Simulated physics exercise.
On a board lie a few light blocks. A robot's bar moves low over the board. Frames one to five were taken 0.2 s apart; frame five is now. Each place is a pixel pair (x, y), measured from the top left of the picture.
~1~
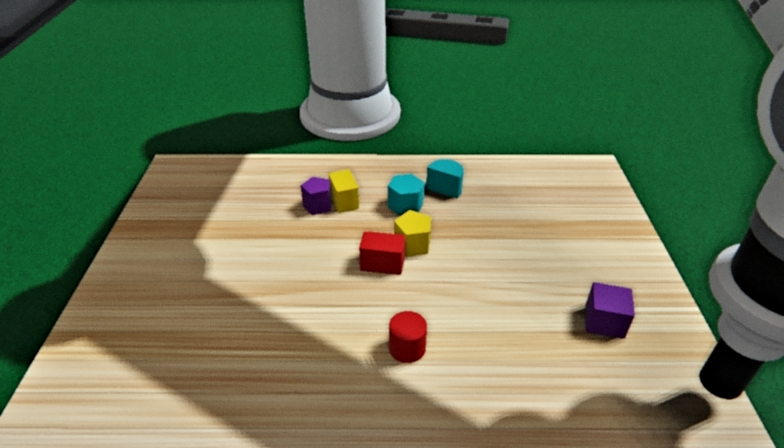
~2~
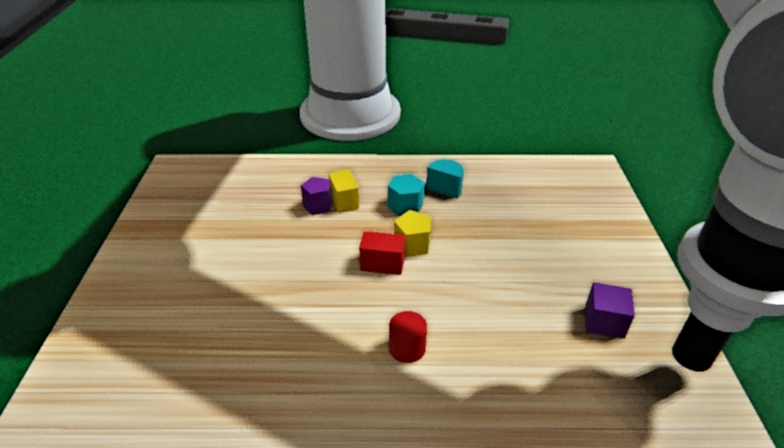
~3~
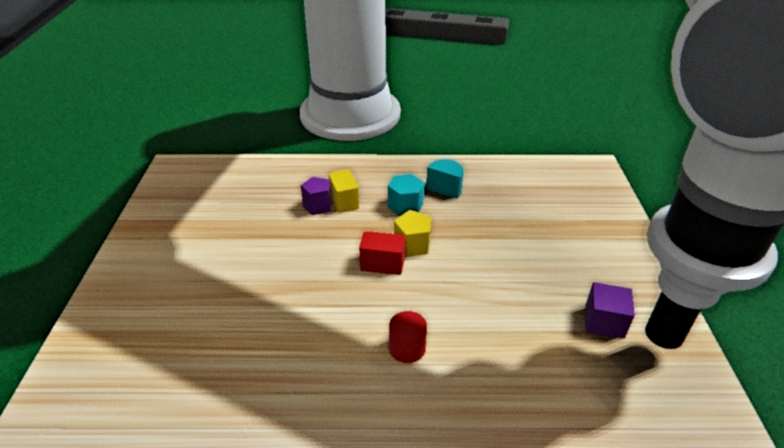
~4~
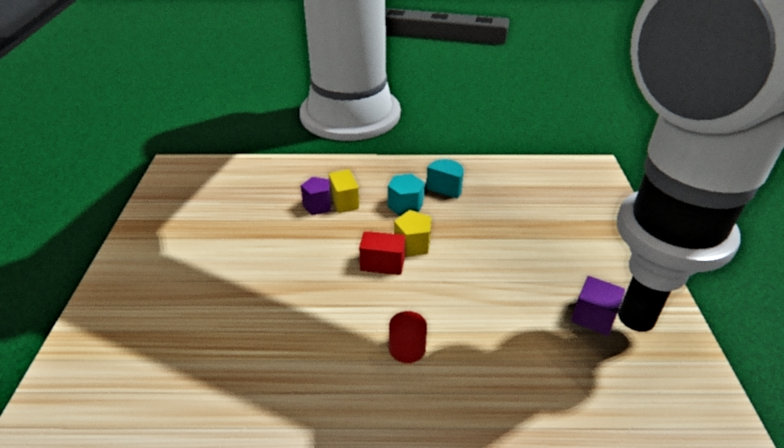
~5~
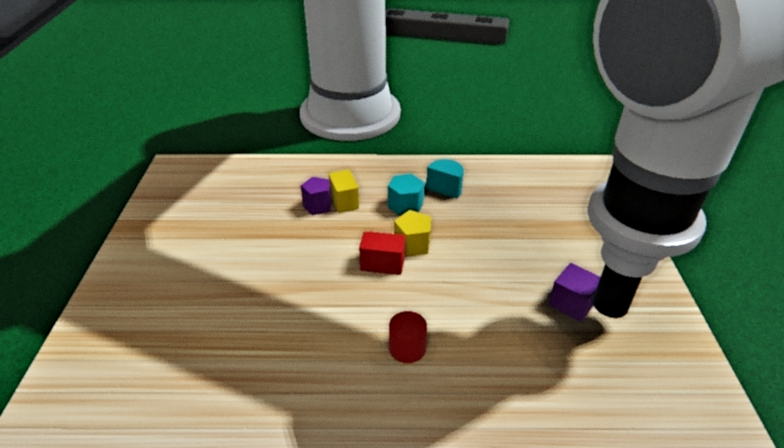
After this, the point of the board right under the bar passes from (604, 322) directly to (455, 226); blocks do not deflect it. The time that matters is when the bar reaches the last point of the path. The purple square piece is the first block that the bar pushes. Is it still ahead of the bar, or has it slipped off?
Still in front.
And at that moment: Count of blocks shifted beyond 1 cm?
The answer is one block, counting only moves over 1 cm.
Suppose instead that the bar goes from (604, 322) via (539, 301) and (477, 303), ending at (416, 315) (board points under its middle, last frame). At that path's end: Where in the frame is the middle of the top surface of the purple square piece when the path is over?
I expect it at (528, 252).
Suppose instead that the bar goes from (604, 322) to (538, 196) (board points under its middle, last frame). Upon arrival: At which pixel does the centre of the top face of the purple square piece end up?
At pixel (556, 261).
On the path given first. One third of the way, bar at (552, 269); purple square piece at (526, 245).
Two thirds of the way, bar at (502, 238); purple square piece at (480, 215), turned 15° clockwise.
At the end, bar at (457, 210); turquoise hexagon at (403, 182); yellow pentagon unmoved; purple square piece at (440, 188), turned 25° clockwise.
